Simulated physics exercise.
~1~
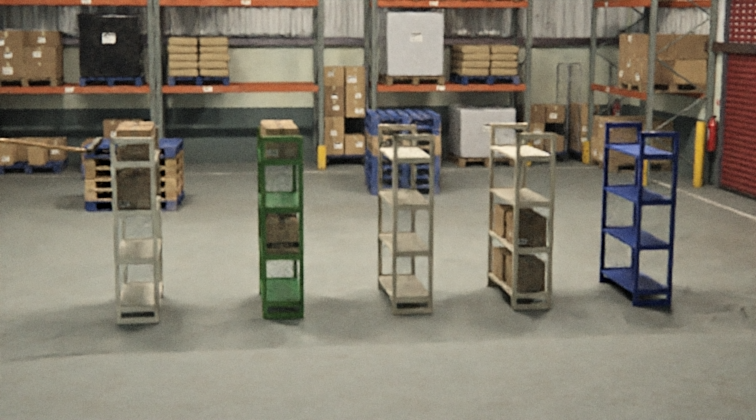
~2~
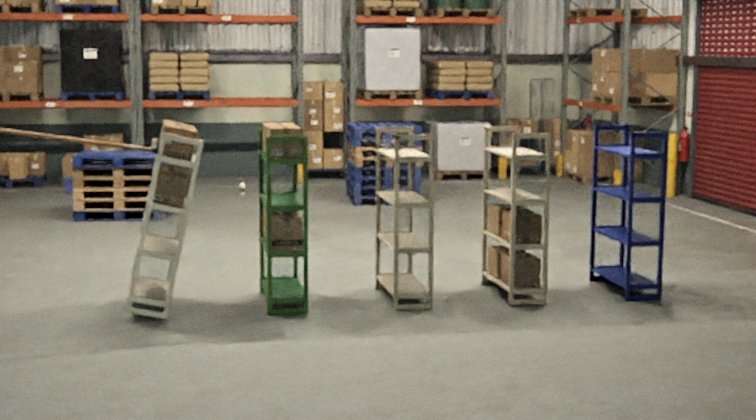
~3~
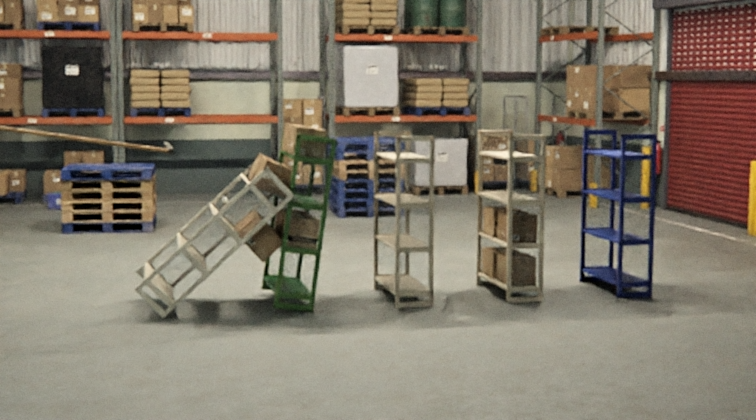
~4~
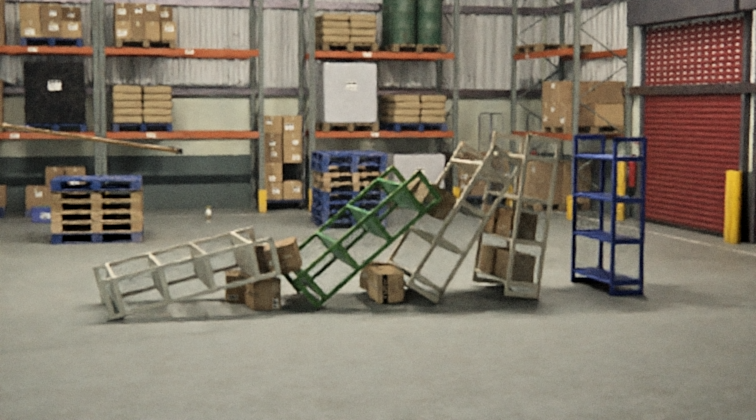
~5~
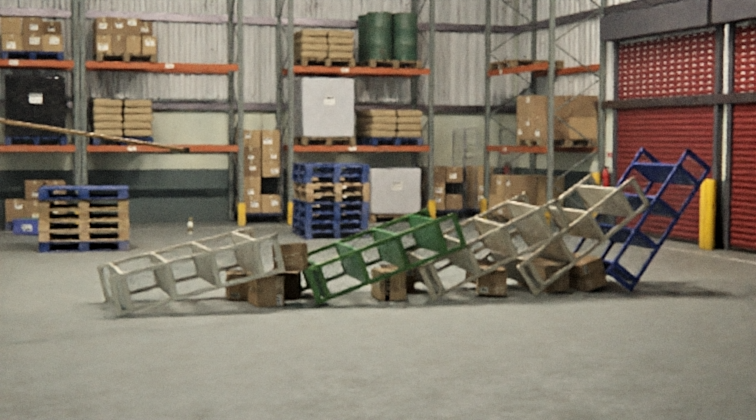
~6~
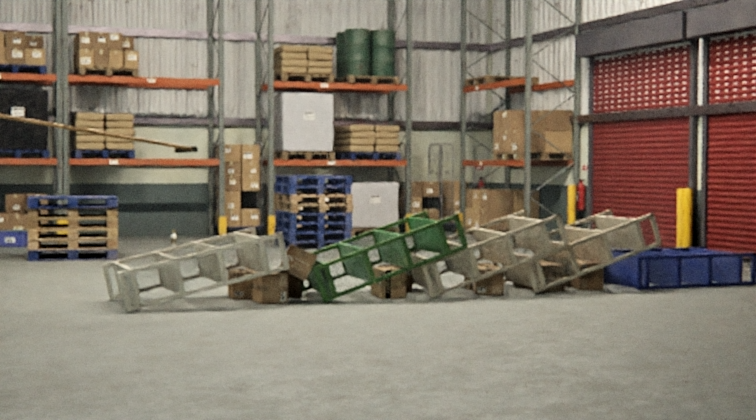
In a warehouse, a pole tips the leftmost of five shelving units and all topple rightward.
